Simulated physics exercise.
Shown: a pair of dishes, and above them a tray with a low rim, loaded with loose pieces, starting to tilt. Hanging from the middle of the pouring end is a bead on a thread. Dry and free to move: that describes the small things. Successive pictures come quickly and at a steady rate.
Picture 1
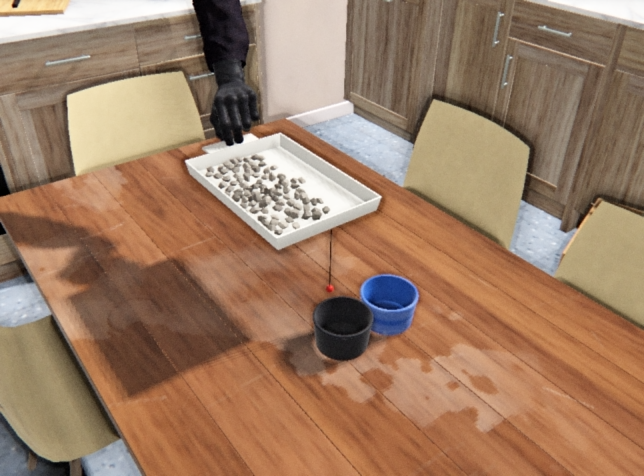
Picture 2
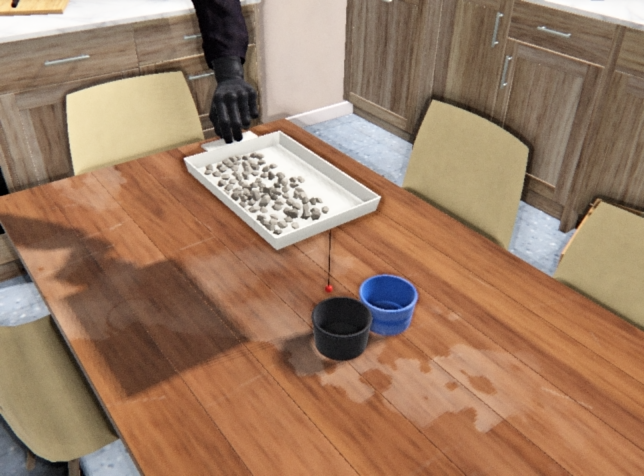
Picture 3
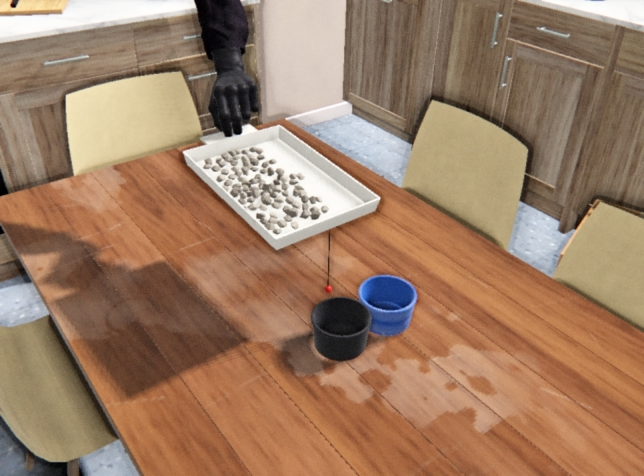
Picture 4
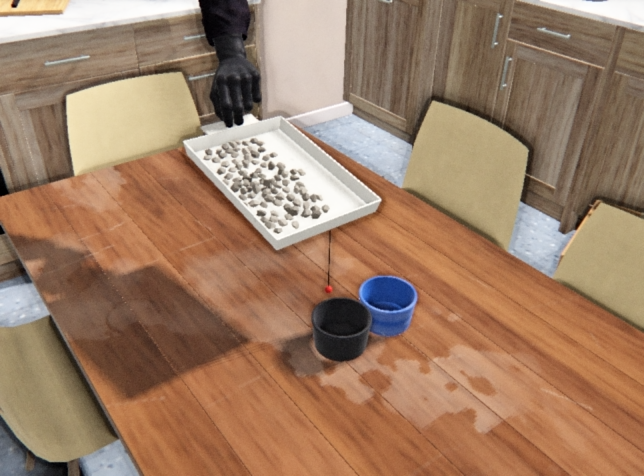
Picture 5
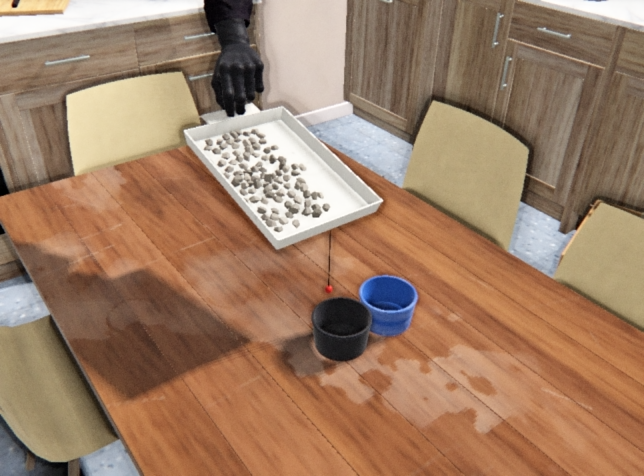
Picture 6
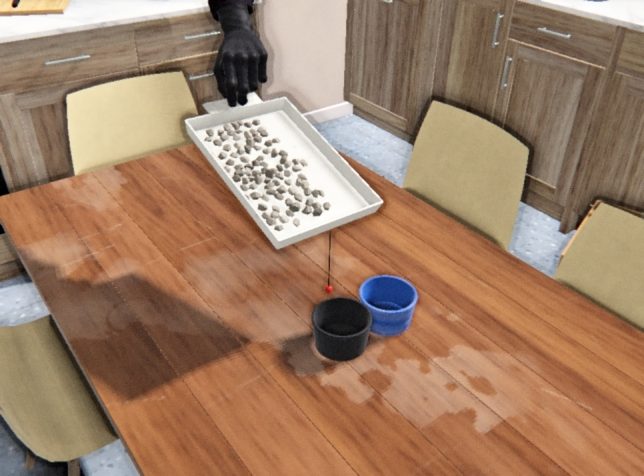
We see a black-gloved hand holding a white tray of small gray stones above a wooden table, near a black dish and a blue dish; the hand gradually raises the tray's far end, tilting it toward the dishes.
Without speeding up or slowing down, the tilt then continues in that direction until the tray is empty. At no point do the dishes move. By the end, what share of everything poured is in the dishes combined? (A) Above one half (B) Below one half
A.
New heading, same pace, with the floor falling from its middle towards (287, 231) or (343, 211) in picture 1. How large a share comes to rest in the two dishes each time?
Respectively close to 10 and 80 in a hundred.
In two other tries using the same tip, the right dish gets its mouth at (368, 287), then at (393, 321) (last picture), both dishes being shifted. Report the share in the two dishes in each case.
In order, 30 % and 30 %.
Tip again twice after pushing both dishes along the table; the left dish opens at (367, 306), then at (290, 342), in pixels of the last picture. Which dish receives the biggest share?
The dish at left, then the dish at right.
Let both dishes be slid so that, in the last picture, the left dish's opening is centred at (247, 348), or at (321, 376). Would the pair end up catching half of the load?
The dishes end up with the lesser share in the first try and the lesser share in the second.
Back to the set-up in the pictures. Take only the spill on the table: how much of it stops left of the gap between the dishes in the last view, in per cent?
Near 60 %.
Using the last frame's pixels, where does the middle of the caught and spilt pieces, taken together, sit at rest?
Centre at rest: Close to (349, 339).
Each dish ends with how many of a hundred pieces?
So the left dish keeps 40 per cent, and the right one keeps 20 per cent.
Just after the last frame, tray tipped steeply; almost all on the tray; just a few in the air.
A moment on, tray tipped past a quarter turn; roughly two thirds on the tray; about a tenth in the left dish; about a tenth in the right dish; about a tenth outside both; about a tenth in the air.
Further on, tray tipped past a quarter turn; roughly a third in the left dish; roughly a quarter in the right dish; roughly a third outside both.
When it is over, tray tipped past a quarter turn; roughly a third in the left dish; roughly a quarter in the right dish; roughly a third outside both.
